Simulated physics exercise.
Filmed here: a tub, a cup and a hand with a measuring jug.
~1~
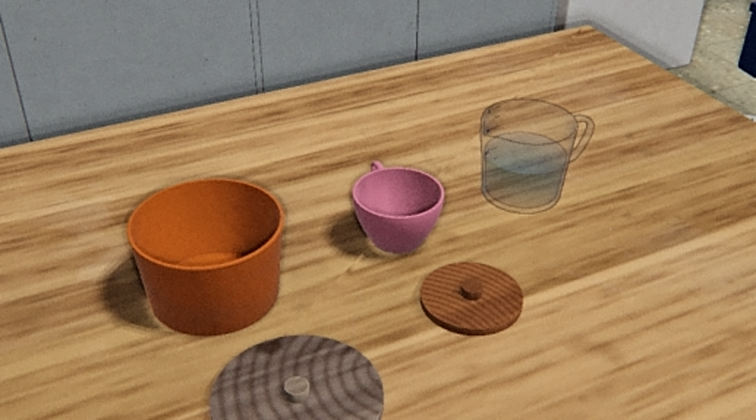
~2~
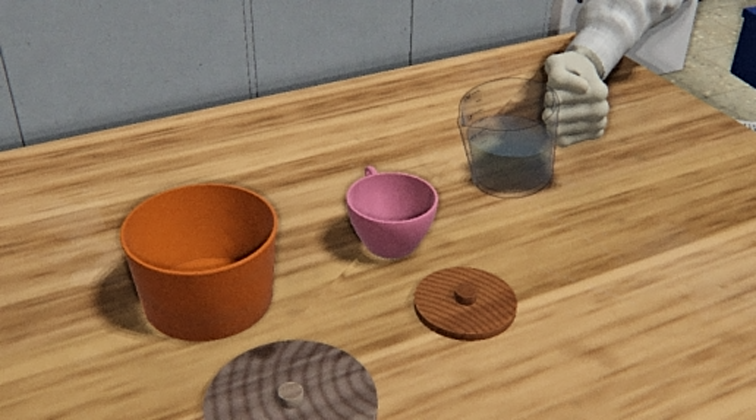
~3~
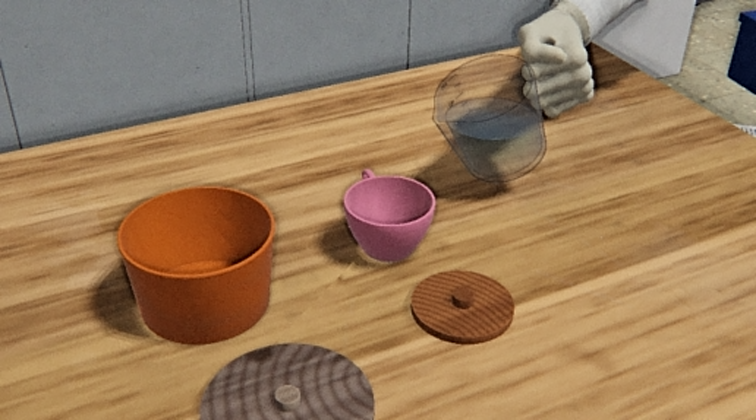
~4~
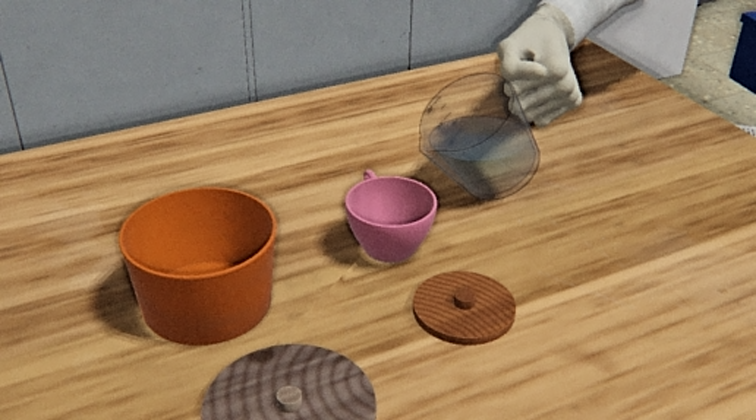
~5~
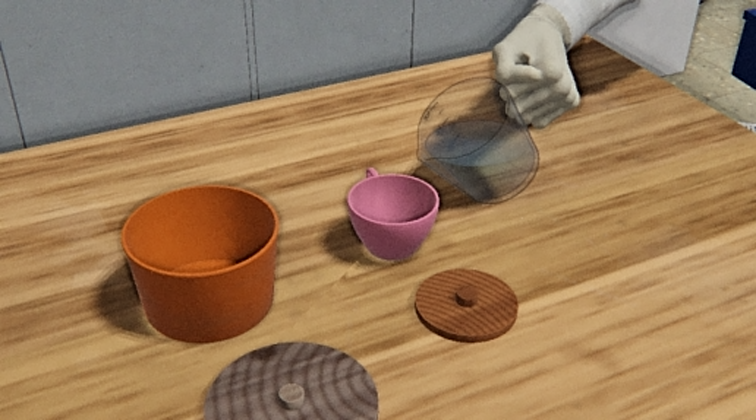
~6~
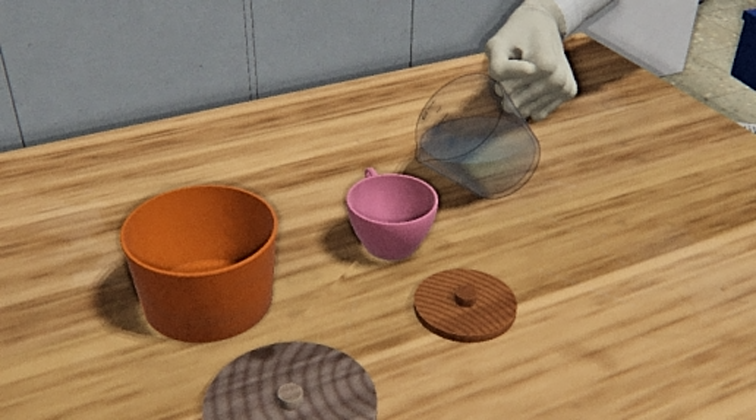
On a wooden table, a gloved hand grips a clear measuring jug and tilts it left.
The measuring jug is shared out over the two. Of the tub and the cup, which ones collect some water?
My prediction: The tub will scoop it up; the cup will scoop it up.
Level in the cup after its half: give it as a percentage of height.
About 65 per cent of its height.
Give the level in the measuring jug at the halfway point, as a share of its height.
Estimate: Around 30 per cent of the height.
Shortly, the water goes into the cup.
Then, the water goes into the tub.
At the finish, the cup has its share inside; the tub has its share inside.
